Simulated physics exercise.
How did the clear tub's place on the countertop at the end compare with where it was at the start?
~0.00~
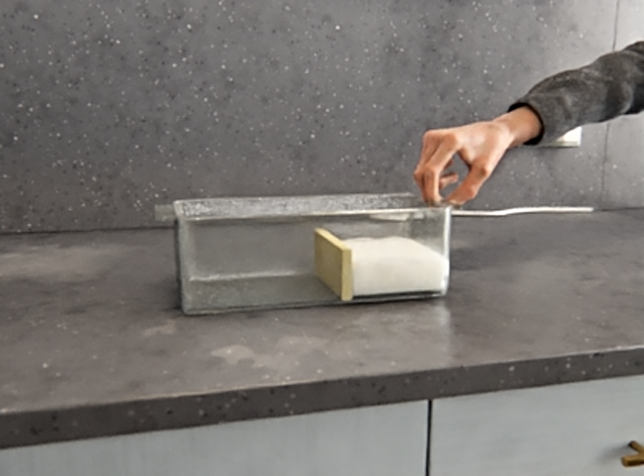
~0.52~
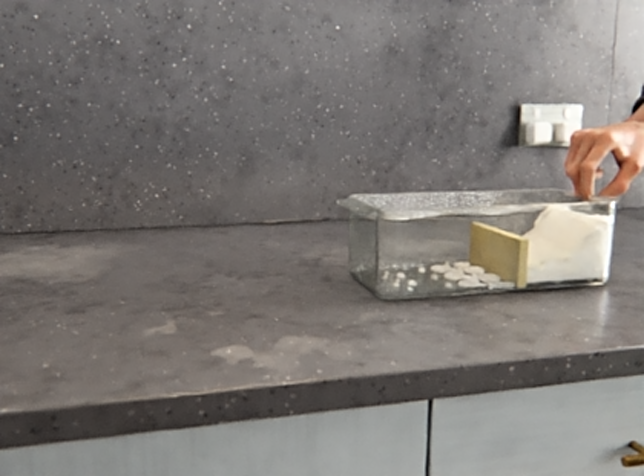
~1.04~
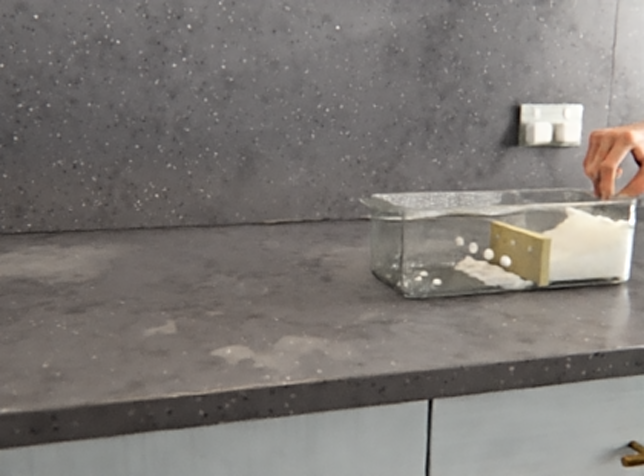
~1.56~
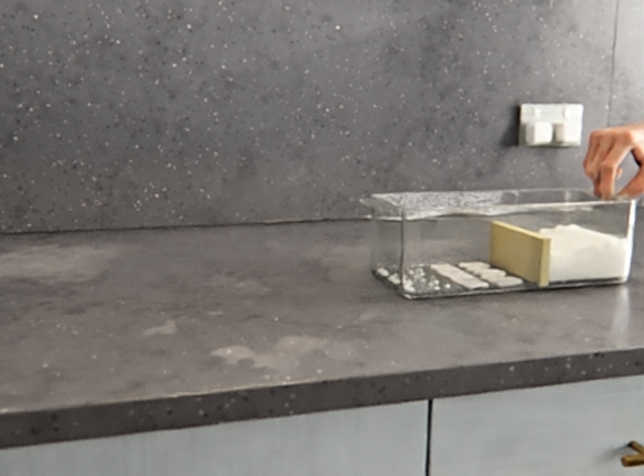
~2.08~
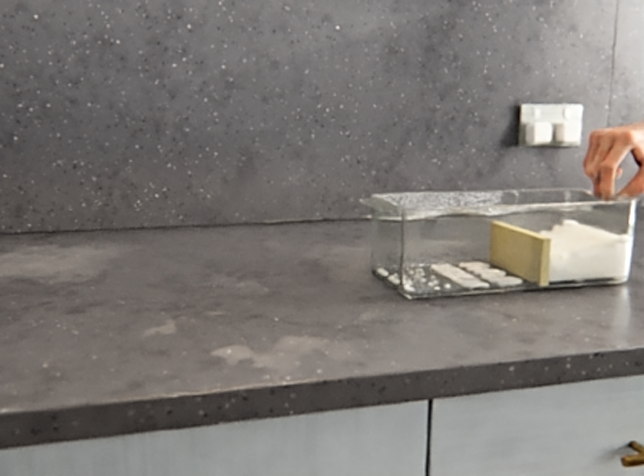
The tub began near the middle of the countertop and ended clearly farther to the right, below the white wall socket.
On a dark grey speckled countertop, a hand pulled a clear tub to the right, and some of the white liquid behind its yellowish divider got into the left side. The tub stopped with white patches there and most of the liquid still on the right.
